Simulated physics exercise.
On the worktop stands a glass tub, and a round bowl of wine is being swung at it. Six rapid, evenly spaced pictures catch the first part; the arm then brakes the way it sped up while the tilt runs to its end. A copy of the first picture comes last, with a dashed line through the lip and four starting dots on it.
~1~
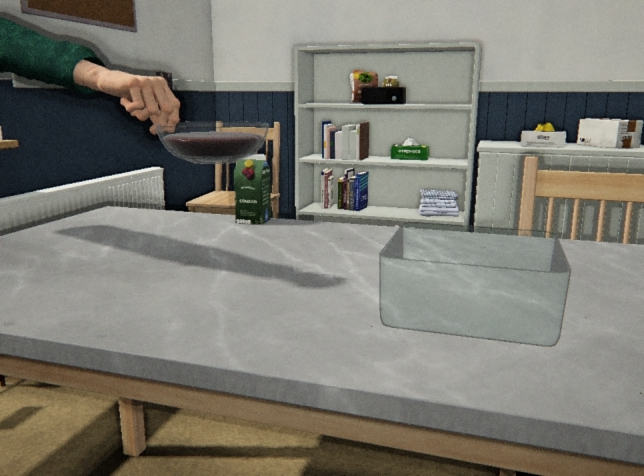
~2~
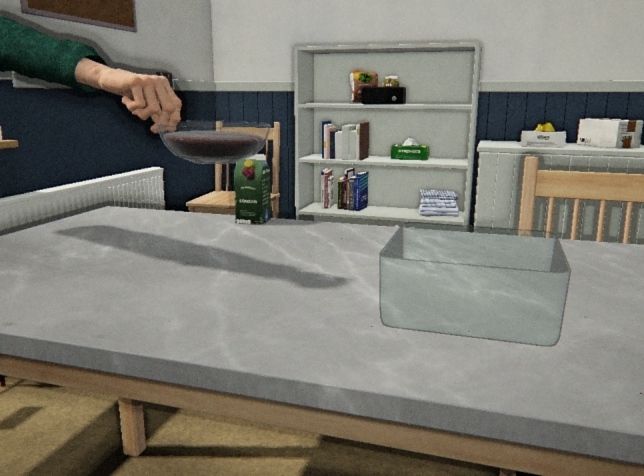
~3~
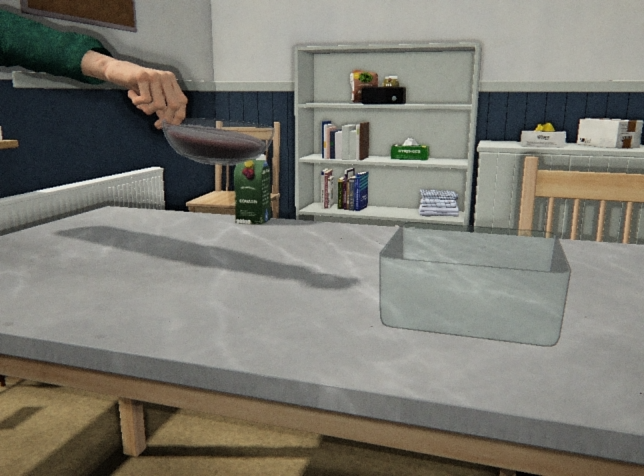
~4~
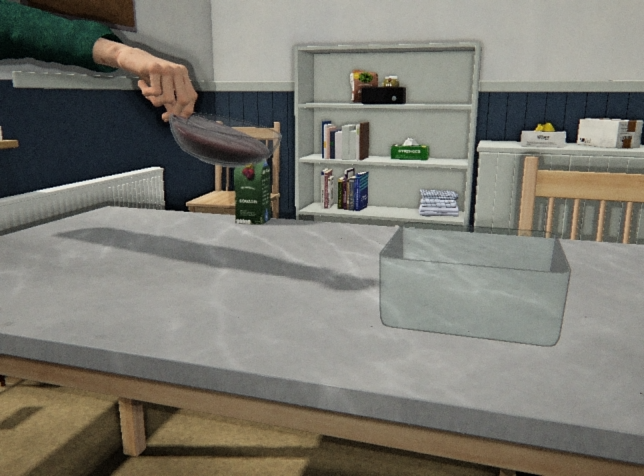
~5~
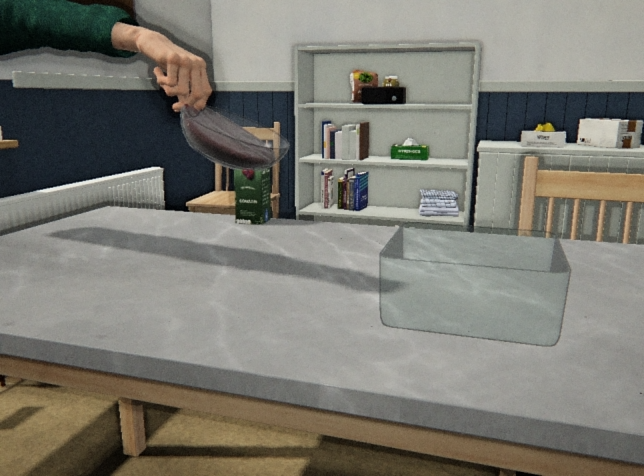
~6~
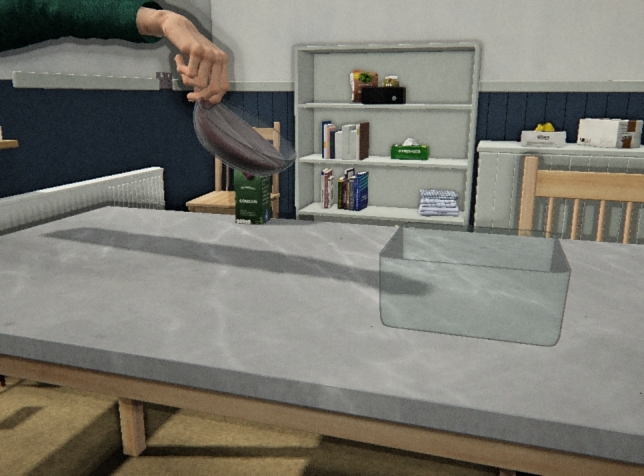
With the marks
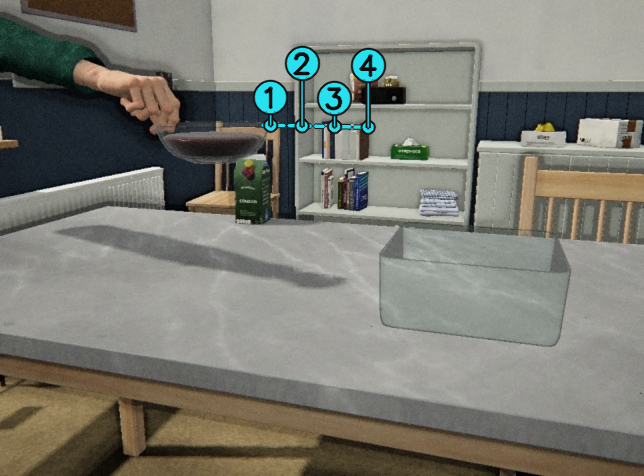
A hand in a dark green sleeve reaches in from the upper left of a room with navy panelling, seen from across a grey marbled table. It grips a round see-through bowl of dark red wine, left of a clear glass tub, before a pale bookshelf and wooden chairs. The hand holds nearly still, then moves slightly right, tilting the bowl steadily rightward, while the camera stays still.
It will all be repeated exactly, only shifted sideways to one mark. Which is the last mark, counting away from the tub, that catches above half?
Dot 2.
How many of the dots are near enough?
Three.
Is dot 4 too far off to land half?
No, that is safe.
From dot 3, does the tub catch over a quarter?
Yes, it does.
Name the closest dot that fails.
That would be 1.
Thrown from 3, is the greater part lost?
No, not at all.
On the marked copy, 1 at (270, 125); 2 at (302, 125); 3 at (334, 126); 4 at (368, 127).
For dot 1, about 18 % lands in the tub, 78 % falls short and 4 % goes beside or beyond.
For dot 2, about 78 % lands in the tub, 8 % falls short and 14 % goes beside or beyond.
For dot 3, about 73 % lands in the tub, 5 % falls short and 22 % goes beside or beyond.
For dot 4, about 81 % lands in the tub, 11 % falls short and 8 % goes beside or beyond.
